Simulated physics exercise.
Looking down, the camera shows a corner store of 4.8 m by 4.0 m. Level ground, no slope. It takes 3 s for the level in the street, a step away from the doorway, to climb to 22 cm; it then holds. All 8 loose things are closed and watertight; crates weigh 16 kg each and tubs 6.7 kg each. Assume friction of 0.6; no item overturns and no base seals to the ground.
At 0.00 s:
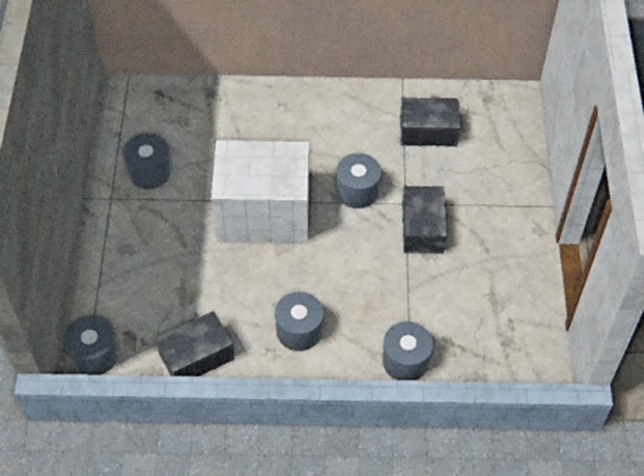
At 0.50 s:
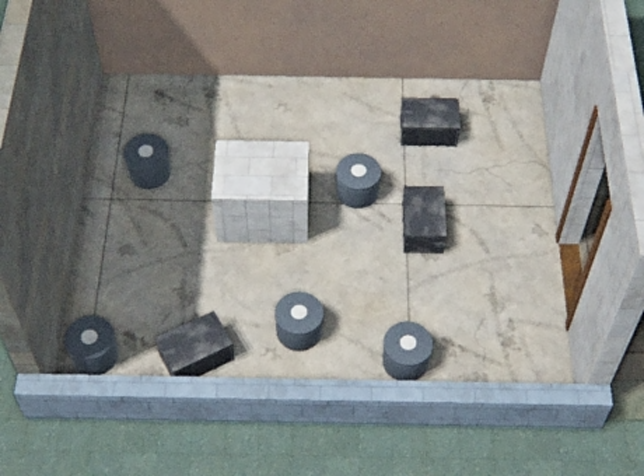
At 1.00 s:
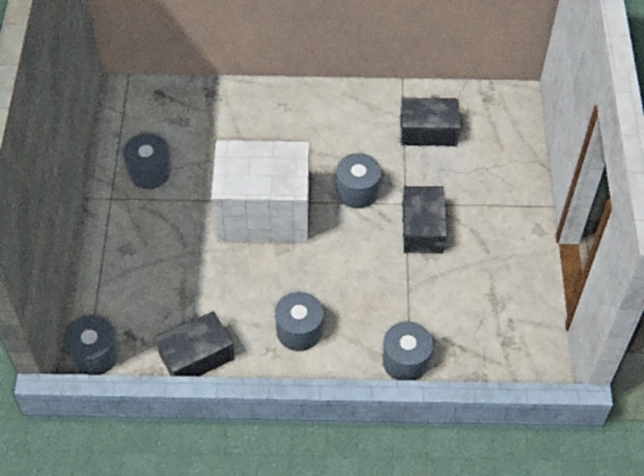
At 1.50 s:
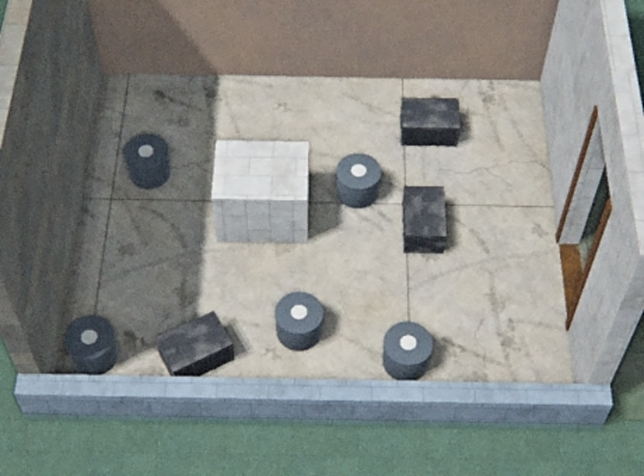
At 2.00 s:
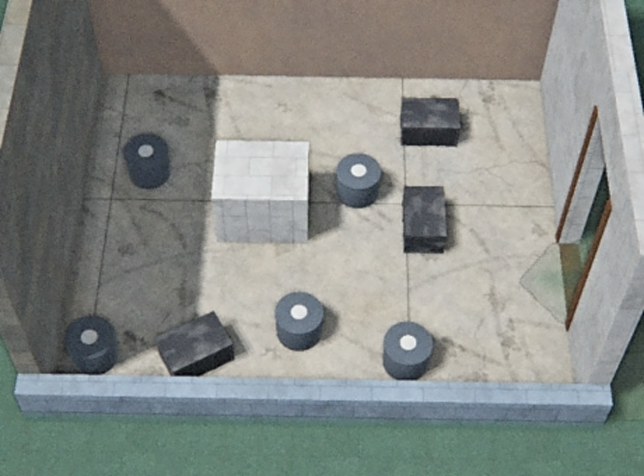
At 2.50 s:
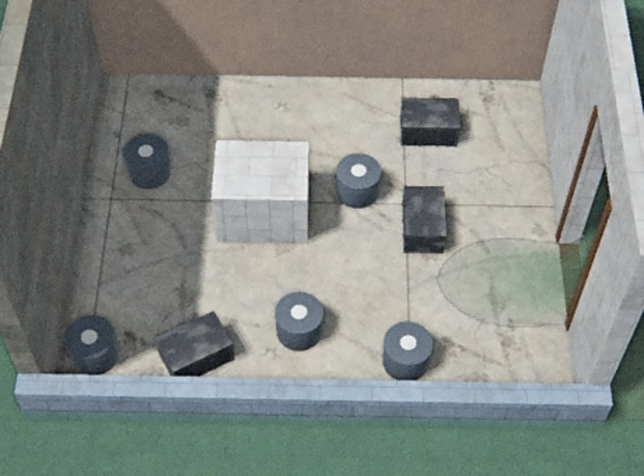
At the start, dark crates, grey round tubs and a large white block stand on the dry floor of a walled room, with bare paving outside. Greenish water covers the paving, then enters through the doorway on the right and spreads leftward in a rounded patch, while the objects stay still.
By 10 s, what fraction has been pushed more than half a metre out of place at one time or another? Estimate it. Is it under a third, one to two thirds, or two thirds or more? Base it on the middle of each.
It's going to be most of them, two thirds or beyond.
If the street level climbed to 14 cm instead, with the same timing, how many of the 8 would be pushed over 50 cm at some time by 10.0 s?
That would give 2.
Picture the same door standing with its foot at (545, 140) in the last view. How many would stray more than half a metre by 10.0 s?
Then 3 of them would.
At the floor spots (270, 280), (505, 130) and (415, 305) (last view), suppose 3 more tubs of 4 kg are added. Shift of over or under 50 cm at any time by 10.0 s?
Taking them in the given order: Greater, then smaller, then greater.
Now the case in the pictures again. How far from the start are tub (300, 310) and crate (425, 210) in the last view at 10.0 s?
Net displacement, in order: 350 cm; 120 cm.
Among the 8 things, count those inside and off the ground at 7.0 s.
Of them, 3.
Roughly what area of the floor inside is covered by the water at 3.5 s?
Close to 4.0 m2, I'd say.
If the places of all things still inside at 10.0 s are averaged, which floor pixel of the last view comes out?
Somewhere near (218, 178).
After 3.5 s 0 of 8 are over 50 cm from their spots; 0 afloat.
After 4.5 s 0 of 8 are over 50 cm from their spots; 0 afloat.
After 7.0 s 3 of 8 are over 50 cm from their spots; 3 afloat.
After 10.0 s 7 of 8 are over 50 cm from their spots, and 7 have been at some point; 6 afloat.
